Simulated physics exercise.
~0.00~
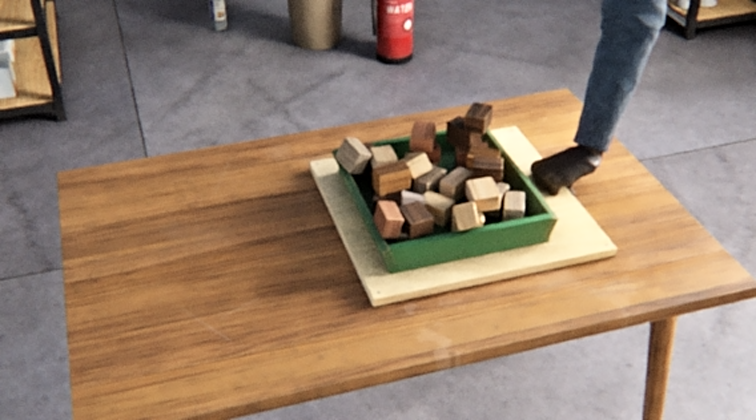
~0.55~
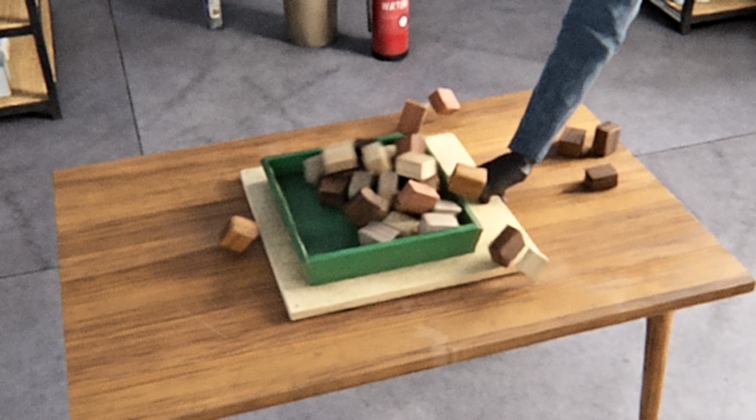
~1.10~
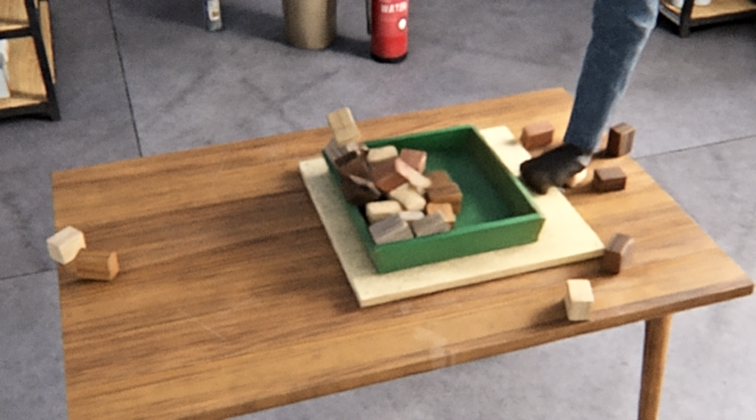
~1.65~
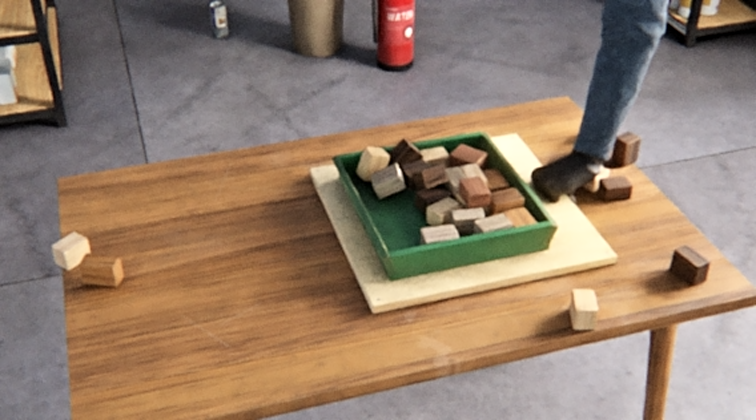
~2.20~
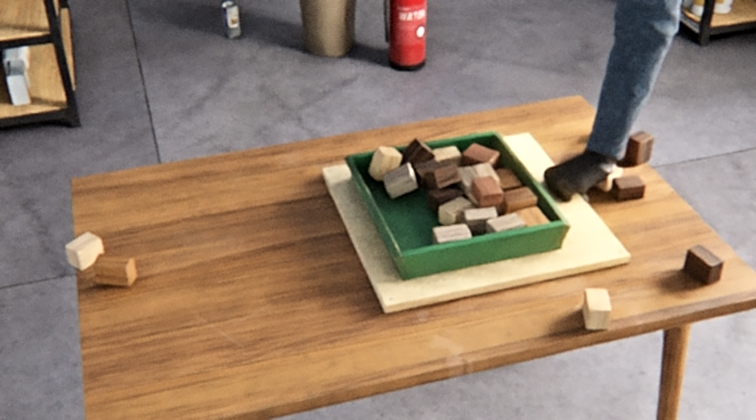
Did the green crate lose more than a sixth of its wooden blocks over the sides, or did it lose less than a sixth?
The green crate lost more than one in six of its wooden blocks, which ended up outside it.
